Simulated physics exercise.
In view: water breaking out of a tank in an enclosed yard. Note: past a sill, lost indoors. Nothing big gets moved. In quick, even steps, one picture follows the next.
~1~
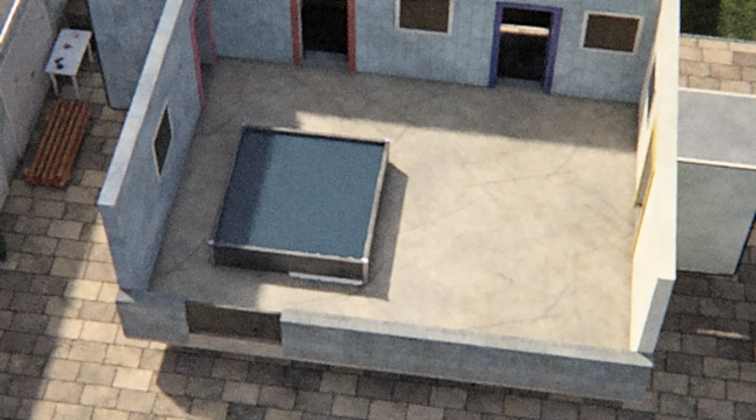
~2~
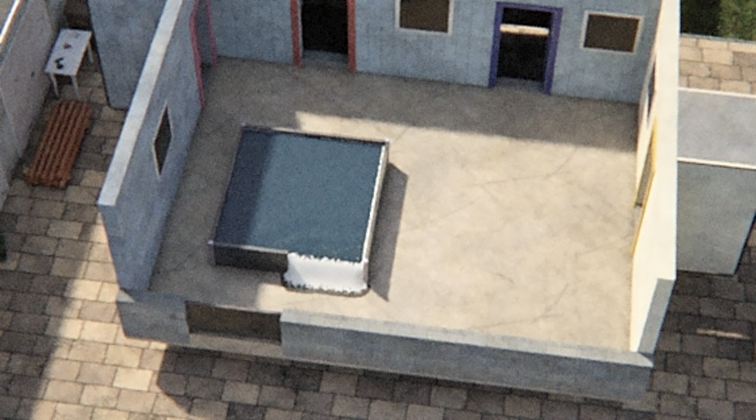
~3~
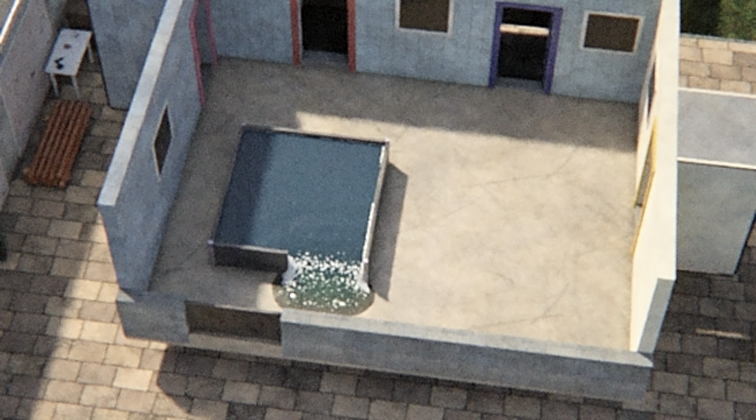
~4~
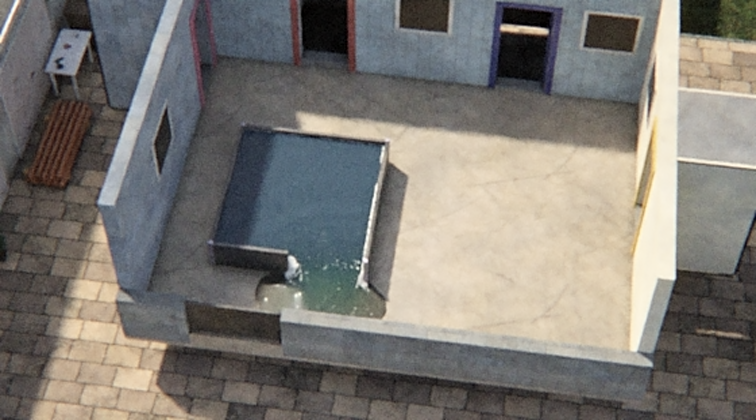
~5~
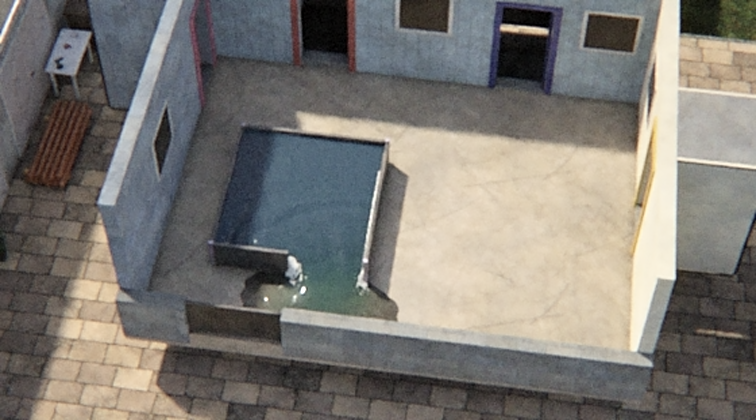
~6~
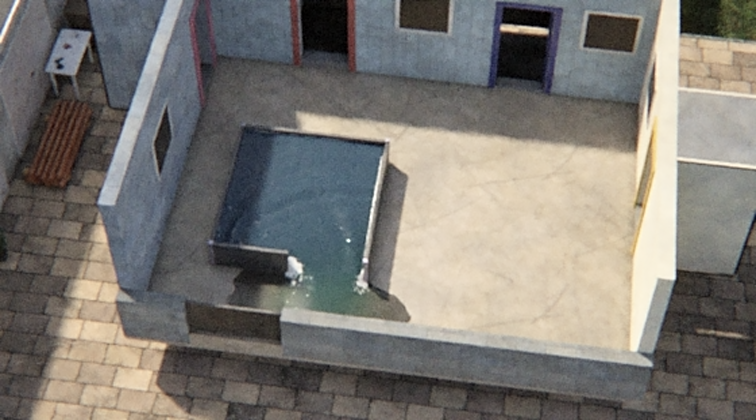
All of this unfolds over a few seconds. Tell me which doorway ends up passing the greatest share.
That would be the blue doorway.
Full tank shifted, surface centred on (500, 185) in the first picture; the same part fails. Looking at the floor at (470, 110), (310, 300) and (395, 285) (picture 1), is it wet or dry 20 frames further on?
In order: Unreached, reached, reached.
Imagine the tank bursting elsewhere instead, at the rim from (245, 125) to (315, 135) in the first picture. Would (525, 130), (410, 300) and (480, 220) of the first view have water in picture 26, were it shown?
The first spot is soaked through, the second is left untouched, the third is left untouched.
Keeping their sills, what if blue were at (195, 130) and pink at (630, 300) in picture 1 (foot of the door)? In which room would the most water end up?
That is the pink one.
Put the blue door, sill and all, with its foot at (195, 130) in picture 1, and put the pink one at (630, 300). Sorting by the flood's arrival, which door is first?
The pink one comes first.
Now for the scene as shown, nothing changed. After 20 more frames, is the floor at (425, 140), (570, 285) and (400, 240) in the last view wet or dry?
Point by point, in the order given: High and dry; inundated; high and dry.
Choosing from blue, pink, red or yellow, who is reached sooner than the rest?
First: The yellow door.
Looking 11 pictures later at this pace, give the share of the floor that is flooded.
Estimated share: About 25 %.
A moment on, water covers 10 % of the floor; blue door not reached, yellow door not reached, pink door not reached, red door not reached.
Next, water covers 25 % of the floor; blue door not reached, yellow door not reached, pink door not reached, red door not reached.
Then, water covers 40 % of the floor; blue door not reached, yellow door wet at the sill, nothing in, pink door not reached, red door not reached.
Later, water covers 60 % of the floor; blue door wet at the sill, nothing in, yellow door wet at the sill, nothing in, pink door wet at the sill, nothing in, red door wet at the sill, nothing in.
In the end, water covers 90 % of the floor; blue door some in, yellow door wet at the sill, nothing in, pink door a trickle in, red door wet at the sill, nothing in; the blue door has let in the most.
